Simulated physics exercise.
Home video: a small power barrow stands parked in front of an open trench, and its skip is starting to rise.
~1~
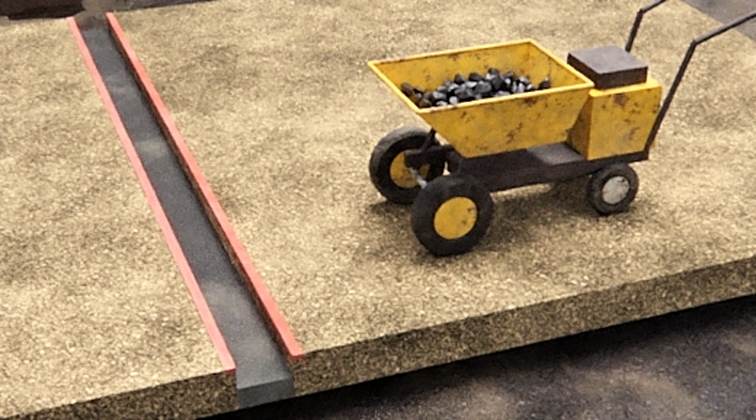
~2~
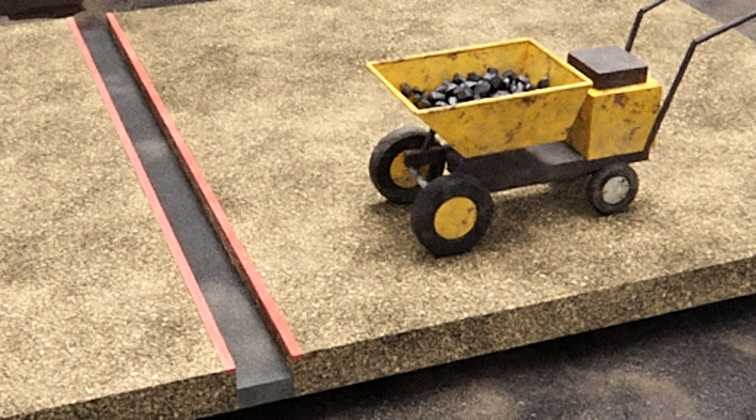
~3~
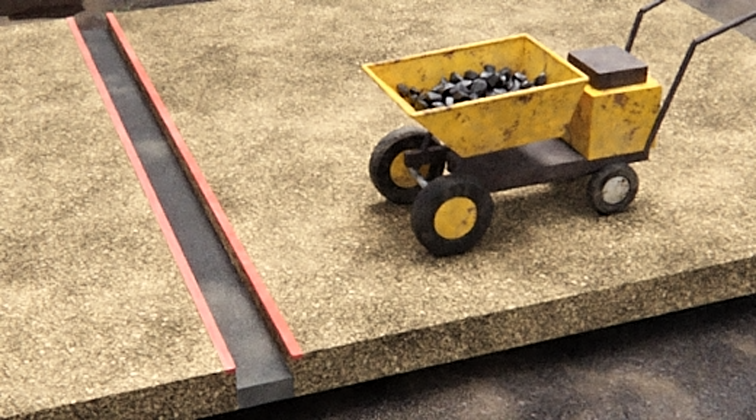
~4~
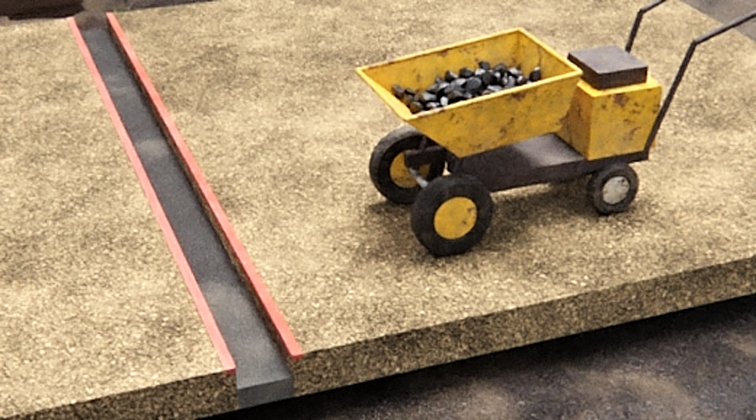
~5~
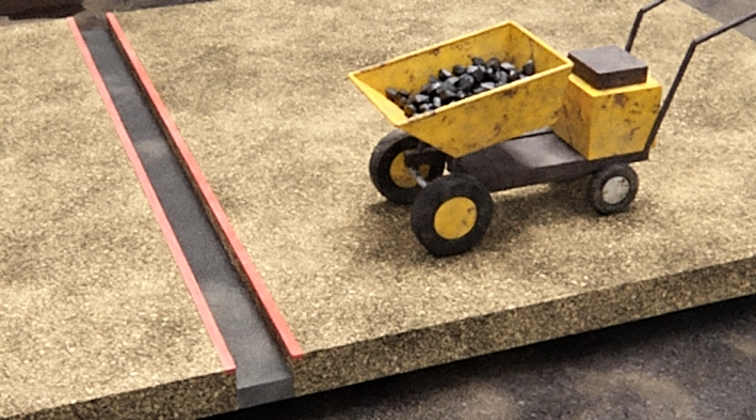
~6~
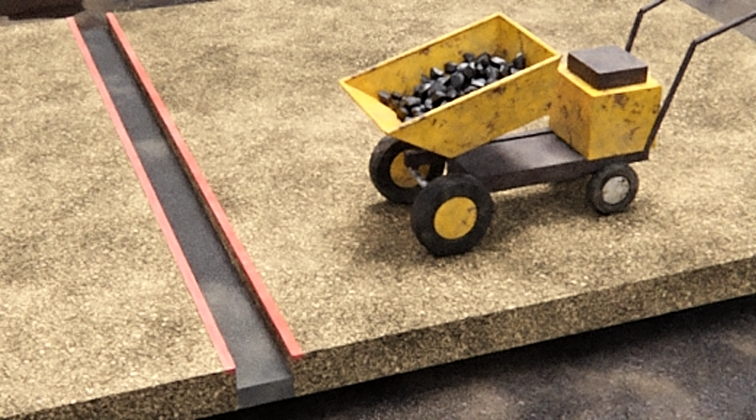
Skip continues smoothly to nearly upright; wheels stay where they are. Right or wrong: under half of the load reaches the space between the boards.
Right.
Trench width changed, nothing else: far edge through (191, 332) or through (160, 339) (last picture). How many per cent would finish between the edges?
Around 30 percent first, around 30 percent second.
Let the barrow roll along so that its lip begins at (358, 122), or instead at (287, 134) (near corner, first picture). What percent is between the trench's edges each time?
About 80 per cent for the first spot and about 10 per cent for the second.
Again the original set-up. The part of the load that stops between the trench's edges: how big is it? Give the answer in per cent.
Near 35 %.
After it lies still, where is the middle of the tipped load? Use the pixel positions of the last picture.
Near (264, 253), more or less.
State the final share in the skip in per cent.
Roughly 10 per cent.
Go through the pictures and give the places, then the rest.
The first frame shows lip of the skip near (418, 113), level; top of the load near (485, 92), lumps of coal; first edge of the trench near (276, 315); far edge near (212, 328), the trench under half as wide as the skip, and shallow for its width.
The second frame shows lip of the skip near (416, 114), level; top of the load near (502, 98).
The third frame shows lip of the skip near (412, 116), tipped barely; top of the load near (499, 96).
The fourth frame shows lip of the skip near (405, 120), tipped a little; top of the load near (497, 82).
The fifth frame shows lip of the skip near (397, 126), tipped a little; top of the load near (502, 81).
The sixth frame shows lip of the skip near (387, 133), tipped clearly; top of the load near (493, 76); first edge of the trench near (276, 315); far edge near (212, 328).
Shortly afterwards, skip tipped steeply; the whole lot in the skip.
Next, skip tipped right over; all but a few in the skip; a little short of the trench; only a few falling.
Some moments later, skip tipped right over; near a quarter in the skip; near two thirds short of the trench; near a quarter in or heaped over the trench.
In the end, skip tipped right over; a little in the skip; near half short of the trench; near a third in or heaped over the trench; none at all beyond it.
